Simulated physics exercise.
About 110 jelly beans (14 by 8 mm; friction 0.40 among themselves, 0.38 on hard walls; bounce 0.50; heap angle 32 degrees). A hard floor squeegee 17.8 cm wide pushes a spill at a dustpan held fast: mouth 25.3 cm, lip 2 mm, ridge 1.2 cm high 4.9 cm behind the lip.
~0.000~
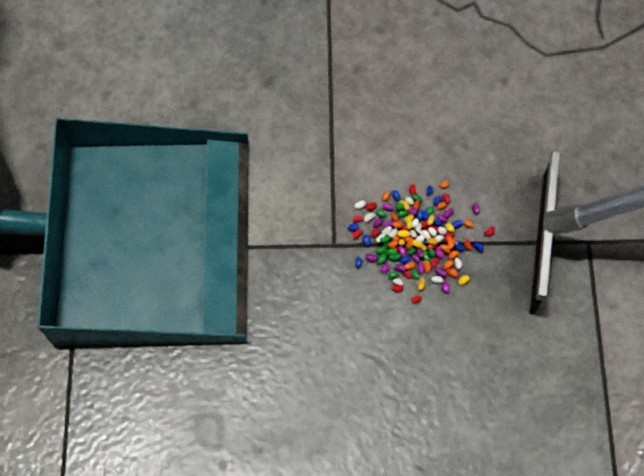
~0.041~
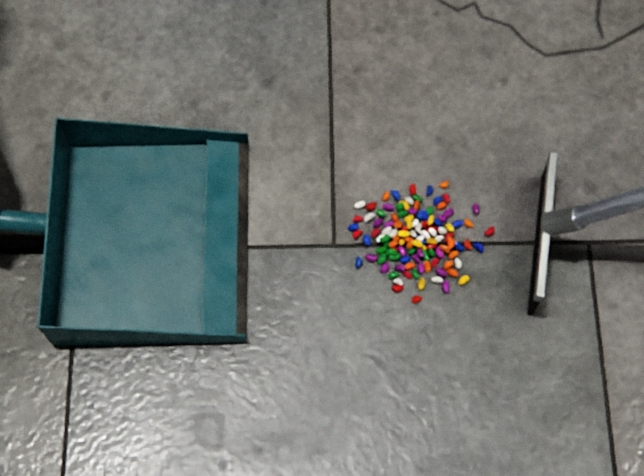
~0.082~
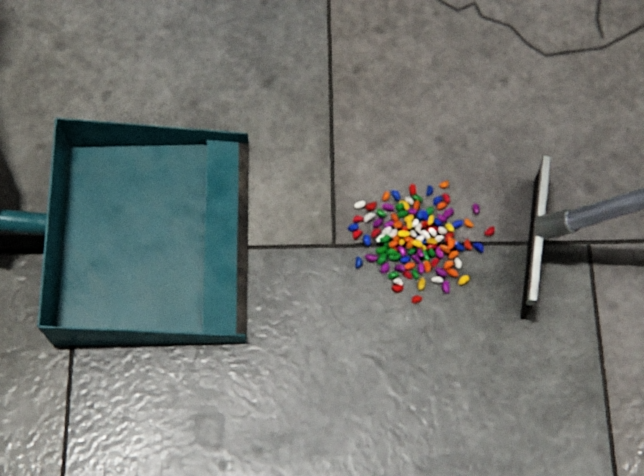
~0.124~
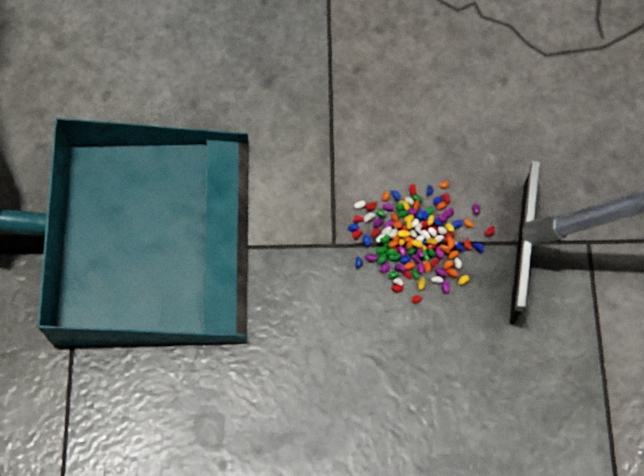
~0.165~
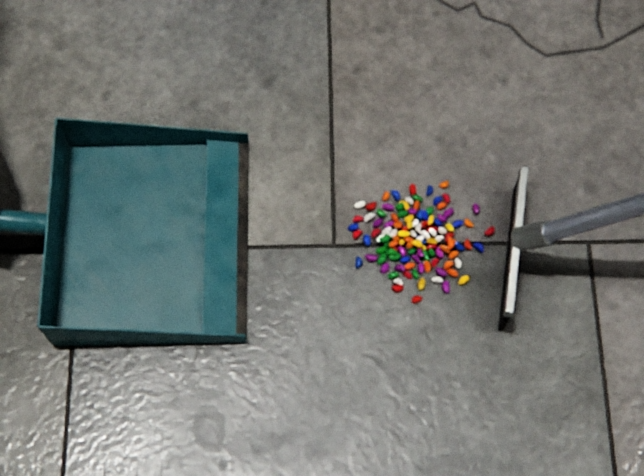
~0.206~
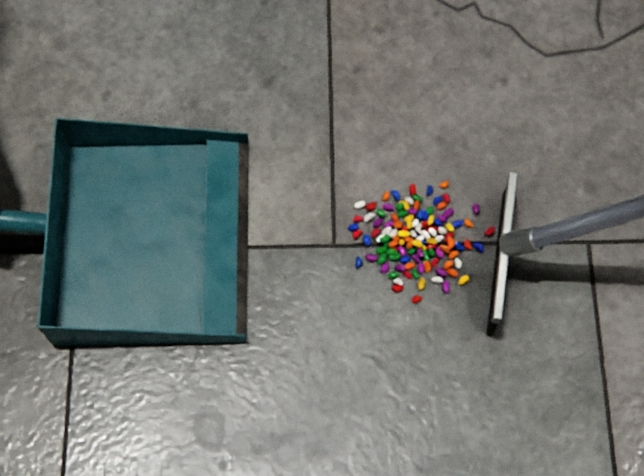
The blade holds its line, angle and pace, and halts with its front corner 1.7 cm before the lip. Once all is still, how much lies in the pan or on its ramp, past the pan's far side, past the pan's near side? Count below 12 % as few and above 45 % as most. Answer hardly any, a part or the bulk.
Pan hardly any, far side hardly any, near side hardly any.
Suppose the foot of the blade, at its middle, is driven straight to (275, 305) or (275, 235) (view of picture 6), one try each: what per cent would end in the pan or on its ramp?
Some 5 and 25 per cent.
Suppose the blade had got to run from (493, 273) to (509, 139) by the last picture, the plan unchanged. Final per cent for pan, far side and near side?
Pan 10, far 20, near 0.
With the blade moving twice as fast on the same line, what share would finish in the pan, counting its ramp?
In that case some 0 per cent.
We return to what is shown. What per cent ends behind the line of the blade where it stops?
About 70 per cent.
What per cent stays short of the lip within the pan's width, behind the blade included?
Roughly 95 per cent.
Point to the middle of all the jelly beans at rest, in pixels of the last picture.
Around (351, 241).
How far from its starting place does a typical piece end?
Roughly 6 cm.
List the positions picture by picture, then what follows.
The first picture shows blade from (541, 296) to (554, 159), moved 0.0 cm, 0 of the pieces shifted so far; middle of the pieces at (413, 234); pan at (138, 241).
The second picture shows blade from (539, 297) to (552, 160), moved 0.3 cm, 0 of the pieces shifted so far; middle of the pieces at (413, 234).
The third picture shows blade from (532, 301) to (545, 163), moved 1.2 cm, 0 of the pieces shifted so far; middle of the pieces at (413, 234).
The fourth picture shows blade from (520, 306) to (534, 169), moved 2.7 cm, 0 of the pieces shifted so far; middle of the pieces at (413, 234).
The fifth picture shows blade from (508, 313) to (523, 174), moved 4.2 cm, 0 of the pieces shifted so far; middle of the pieces at (413, 234).
The sixth picture shows blade from (496, 319) to (512, 180), moved 5.8 cm, 0 of the pieces shifted so far; middle of the pieces at (413, 234); pan at (138, 241). Its pace works out near 0.37 m/s, heading 27 degrees towards the viewer's side.
Then, at 0.58 s, middle of the blade 17 cm from the lip; 0 % over the lip, far side 0 %, near side 0 %.
After 0.83 s, middle of the blade 9 cm from the lip; 0 % over the lip, far side 0 %, near side 5 %.
After 1.19 s, middle of the blade 3 cm from the lip; 0 % over the lip, far side 0 %, near side 5 %.
In the end, at 2.4 s, pan 0 %, far side 0 %, near side 5 %, in front of the lip or behind the blade 95 %.
